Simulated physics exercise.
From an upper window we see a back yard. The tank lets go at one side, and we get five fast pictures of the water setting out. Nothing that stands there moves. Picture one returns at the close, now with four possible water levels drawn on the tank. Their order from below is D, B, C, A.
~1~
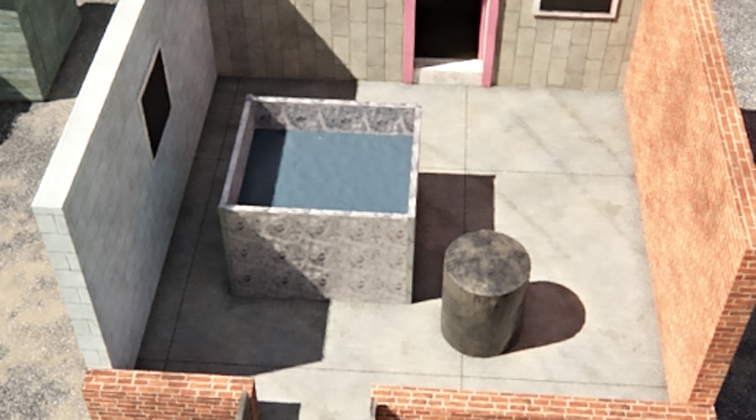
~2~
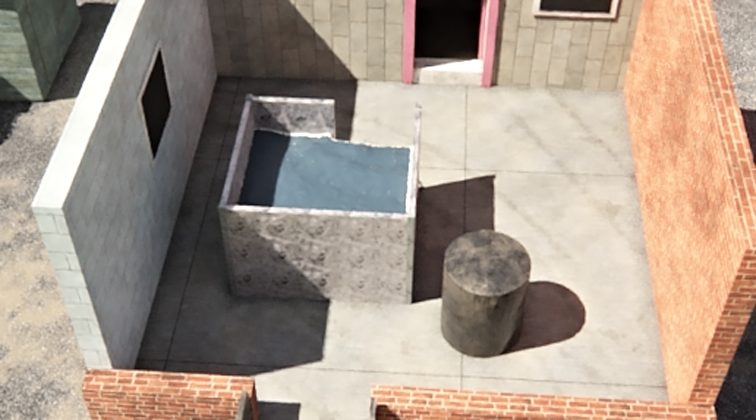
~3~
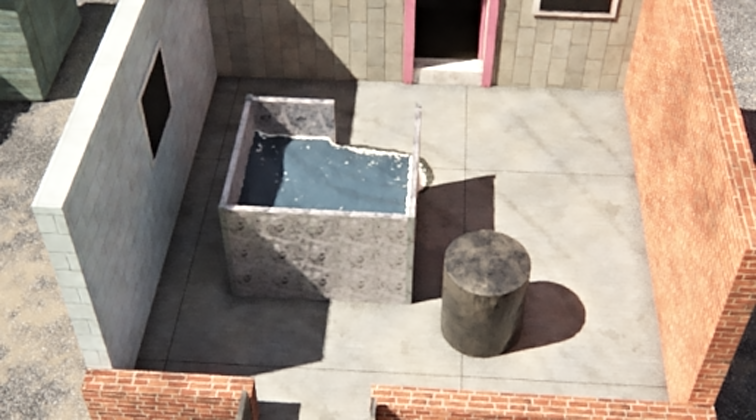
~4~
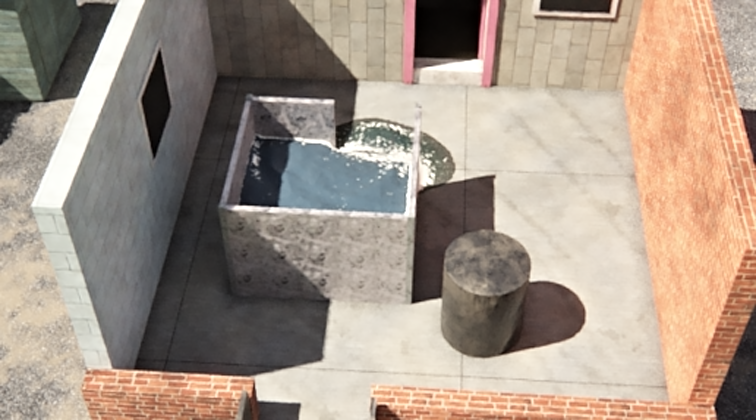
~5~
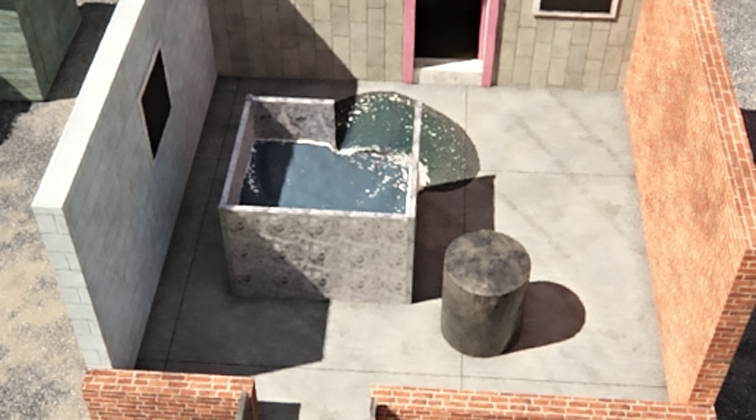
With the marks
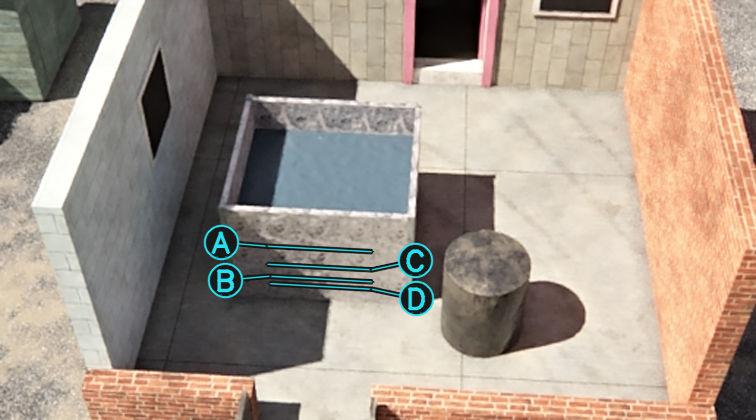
A walled back yard with a pale paved floor is seen from above, from an unmoving view. A square grey tank of blue water stands left of centre, with a dark round drum to its right, a pink doorway behind, a pale wall on the left and orange brick on the right. Part of the tank's back side disappears, and foaming water pours out, spreading backward and rightward over the paving.
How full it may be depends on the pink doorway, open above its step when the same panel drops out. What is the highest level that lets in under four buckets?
Level C just does it.
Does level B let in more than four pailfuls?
No, that is safe.
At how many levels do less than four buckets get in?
Three of them.
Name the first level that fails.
Level A.
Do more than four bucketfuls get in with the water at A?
Yes, it does.
On the marked copy, A at (318, 248); B at (320, 279); C at (319, 267); D at (320, 286); from the bottom up D, B, C, A.
For level A, about 8 bucketfuls get in.
For level B, nothing gets over.
For level C, a splash gets over, under a bucket.
For level D, nothing gets over.
